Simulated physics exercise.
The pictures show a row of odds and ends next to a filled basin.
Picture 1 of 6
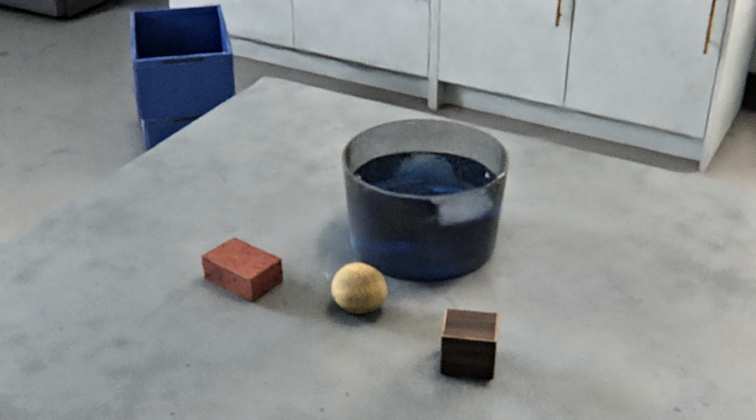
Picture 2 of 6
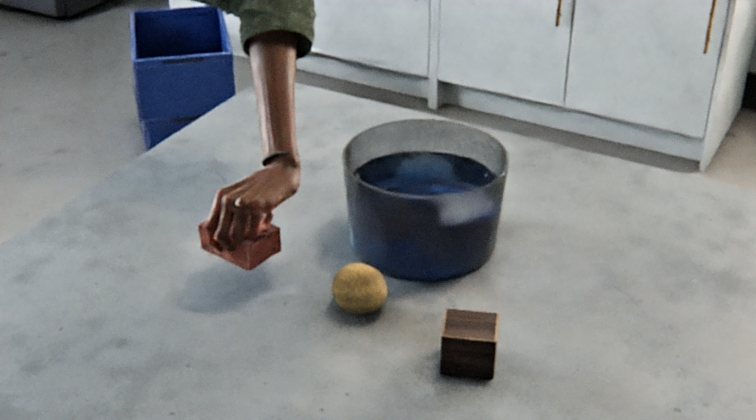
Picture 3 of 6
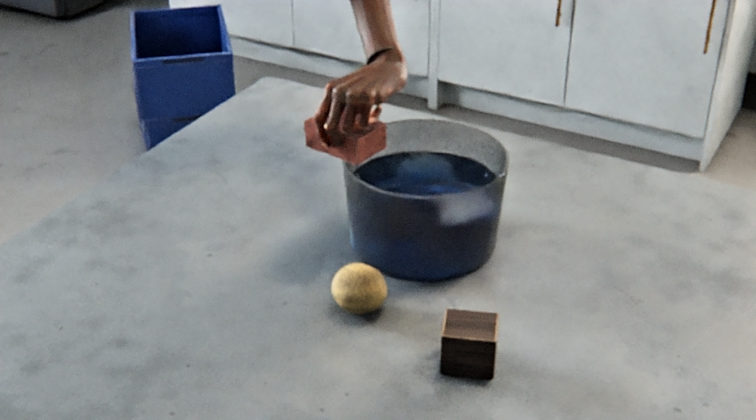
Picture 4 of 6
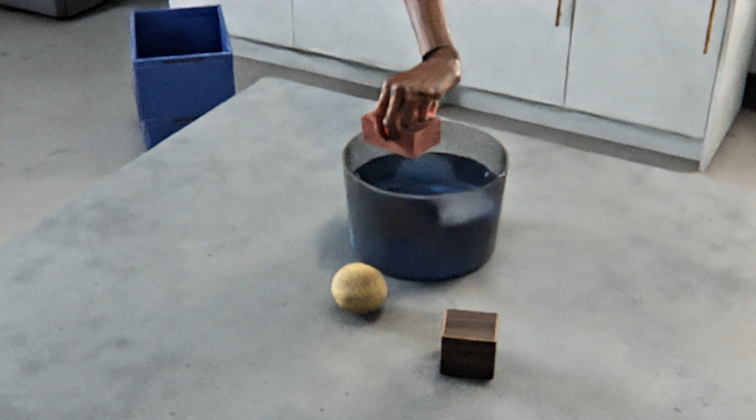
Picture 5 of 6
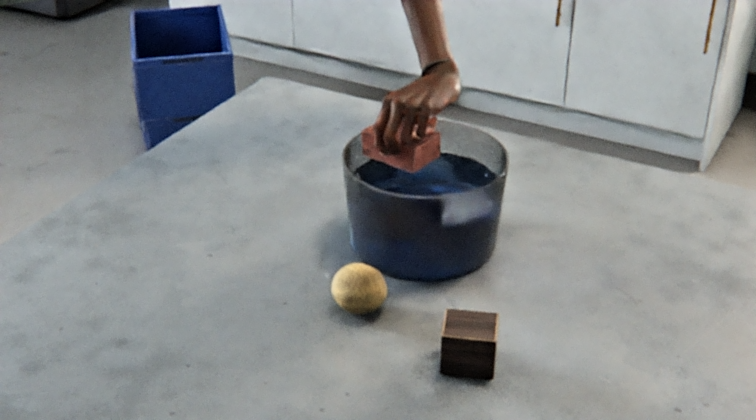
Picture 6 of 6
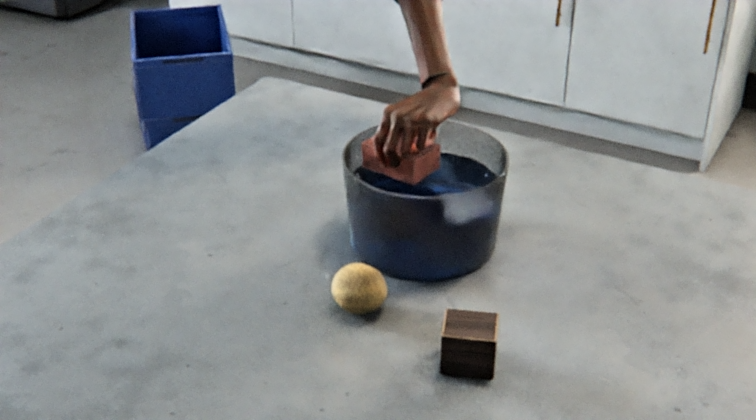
A hand picked up the reddish brick from the left of a gray table, carried it right over a basin of dark water, and lowered it to just above the surface, while the potato and wooden block stayed still.
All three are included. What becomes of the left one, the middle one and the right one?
Left lies at the bottom - middle lies at the bottom - right rests at the top.
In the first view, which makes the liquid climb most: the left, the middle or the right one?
It's the leftmost item.
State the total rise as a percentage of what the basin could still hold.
I'd say around 28 in a hundred.
Next, the piece of brick sinks.
After that, the potato sinks.
Finally, the wooden block rides on the surface; afloat, wooden block.
